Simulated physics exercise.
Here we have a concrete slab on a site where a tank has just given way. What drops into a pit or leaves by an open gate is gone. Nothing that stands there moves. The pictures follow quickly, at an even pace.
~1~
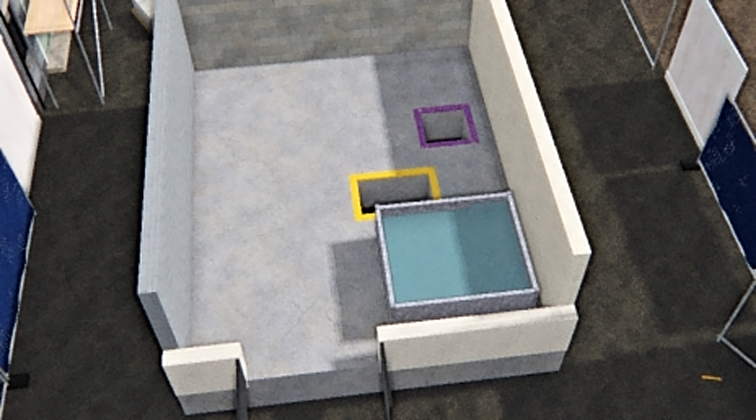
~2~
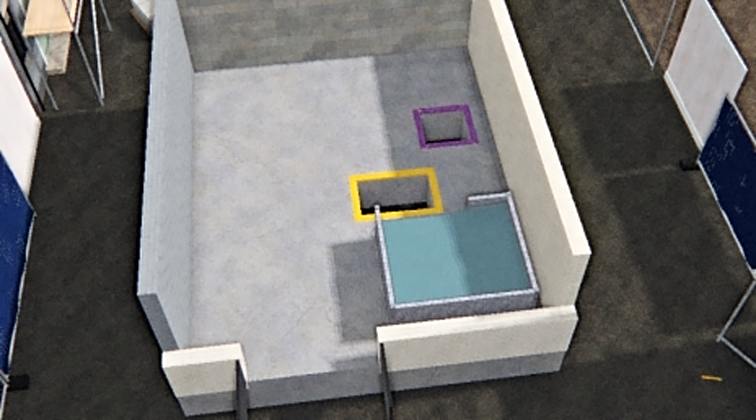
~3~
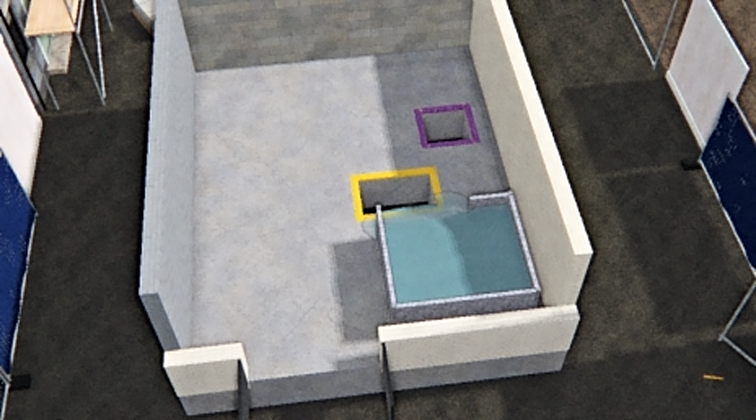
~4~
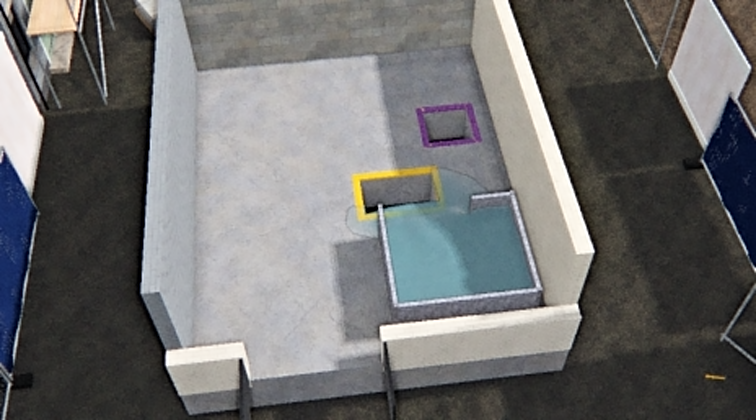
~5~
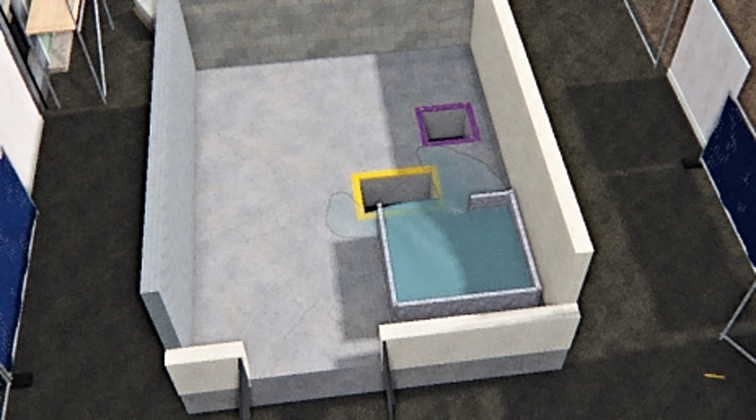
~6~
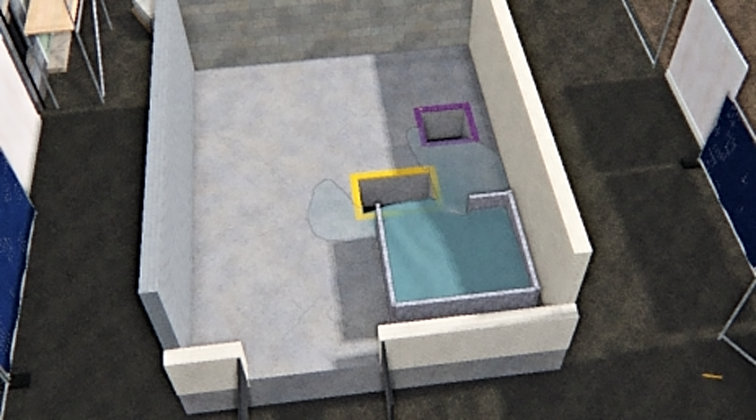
A square tank of blue-green water stands at the lower right of a pale concrete slab, seen from high above, with low walls around it and dark ground outside. Beyond the tank lie a yellow-edged pit and, farther back, a smaller purple-edged one. Part of the tank's far side opens, and a thin, clear sheet of water spreads out around the yellow pit, leftward and back toward the purple one.
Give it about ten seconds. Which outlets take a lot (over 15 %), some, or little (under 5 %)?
The gate takes less than 5 %; the yellow pit takes more than 15 %; the purple pit takes from 5 to 15 %.
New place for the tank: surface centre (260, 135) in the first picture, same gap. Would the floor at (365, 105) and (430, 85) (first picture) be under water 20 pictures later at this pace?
One after the other: Awash, flooded.
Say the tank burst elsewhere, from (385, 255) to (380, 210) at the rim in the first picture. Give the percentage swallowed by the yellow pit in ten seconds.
Parts in a hundred: Yellow 0.
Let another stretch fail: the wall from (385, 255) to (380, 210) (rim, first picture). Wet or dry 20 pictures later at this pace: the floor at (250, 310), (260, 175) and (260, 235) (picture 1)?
In turn: Flooded, awash, wet.
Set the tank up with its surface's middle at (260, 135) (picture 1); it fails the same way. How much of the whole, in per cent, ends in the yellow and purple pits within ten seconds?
Parts in a hundred: Yellow 4, purple 40.
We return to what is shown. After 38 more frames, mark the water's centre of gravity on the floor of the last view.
At about (411, 214).
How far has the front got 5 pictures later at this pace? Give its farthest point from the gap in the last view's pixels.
At about (475, 89).
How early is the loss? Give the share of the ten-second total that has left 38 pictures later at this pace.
Close to 90 %.
A moment on, water covers 10 % of the floor; the gate 0 %, the yellow pit 28 %, the purple pit 2 %.
Next, water covers 15 % of the floor; the gate 0 %, the yellow pit 43 %, the purple pit 4 %.
Then, water covers 15 % of the floor; the gate 0 %, the yellow pit 55 %, the purple pit 6 %.
Later, water covers 25 % of the floor; the gate 0 %, the yellow pit 67 %, the purple pit 8 %.
In the end, water covers 20 % of the floor; the gate 0 %, the yellow pit 73 %, the purple pit 9 %.
